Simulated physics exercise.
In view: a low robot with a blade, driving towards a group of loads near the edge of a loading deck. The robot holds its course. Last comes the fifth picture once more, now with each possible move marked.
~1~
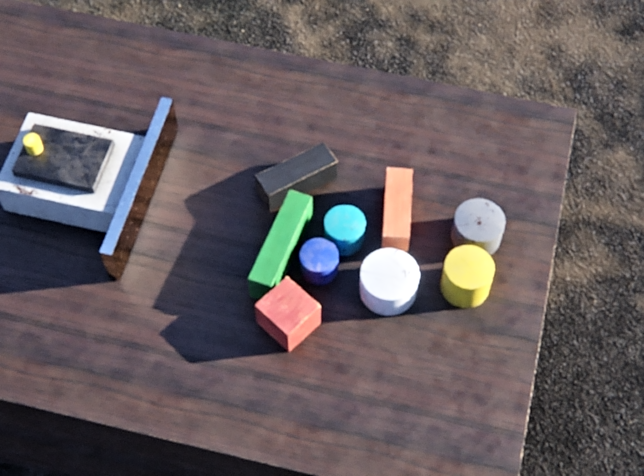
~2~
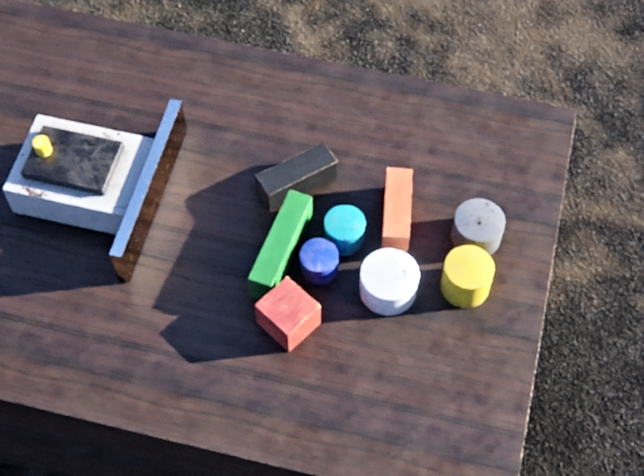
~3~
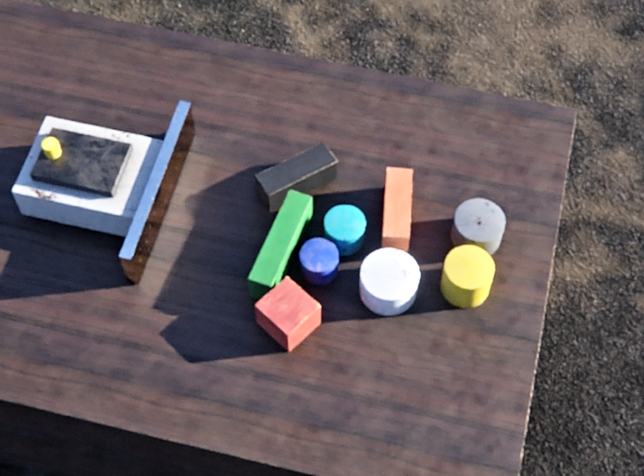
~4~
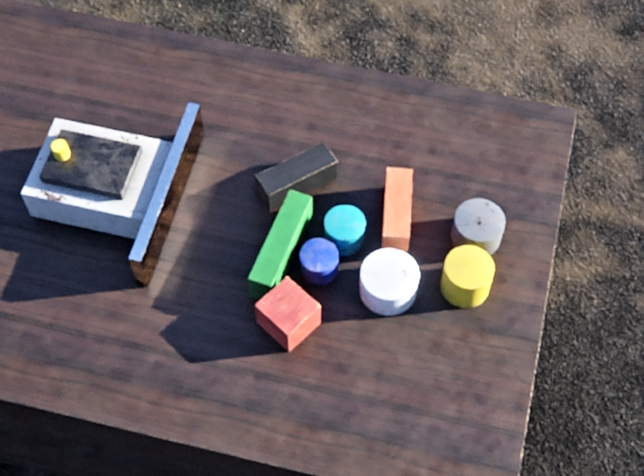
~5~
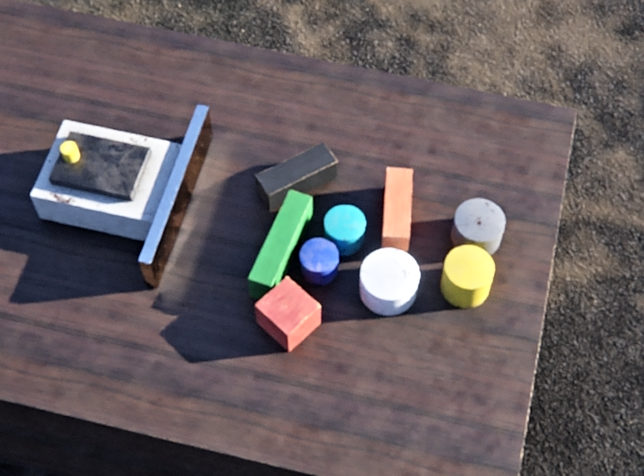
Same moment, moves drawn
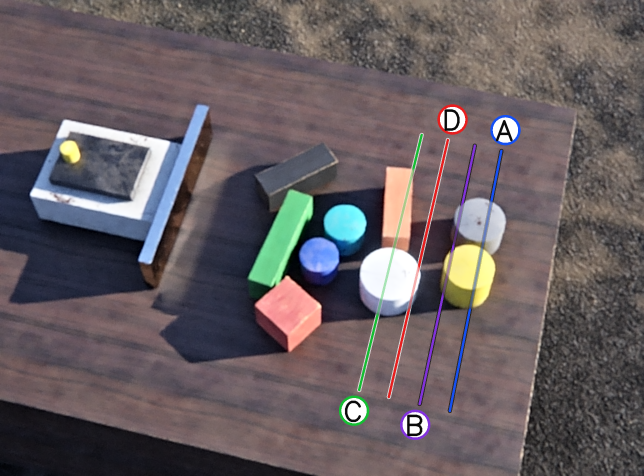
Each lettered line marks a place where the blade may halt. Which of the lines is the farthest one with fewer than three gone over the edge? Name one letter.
No farther than A.
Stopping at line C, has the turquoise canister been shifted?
Yes.
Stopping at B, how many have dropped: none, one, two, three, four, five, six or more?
The count is none.
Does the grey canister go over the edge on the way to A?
Yes.
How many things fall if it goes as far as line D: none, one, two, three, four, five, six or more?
The count is none.
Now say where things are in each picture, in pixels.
The first frame shows green stick (281, 246); yellow canister (467, 277); grey canister (478, 229).
The second frame shows robot (79, 160); turquoise canister (344, 230).
The third frame shows robot (88, 162); orange bar (397, 211).
The fourth frame shows robot (98, 164); white canister (389, 282).
The fifth frame shows robot (107, 166); green stick (281, 246); yellow canister (467, 277); grey canister (478, 229).
On the copy, A at (477, 272); B at (449, 266); C at (393, 254); D at (420, 260).
On A. First, robot (212, 188); red crate (298, 320); black stick (334, 175).
Then, robot (319, 211); yellow canister (495, 278); grey canister (503, 225).
Finally, robot (405, 229); yellow canister over the edge; grey canister over the edge; two fallen.
By contrast, B is within the limit but short; C is within the limit but short; D is within the limit but short.
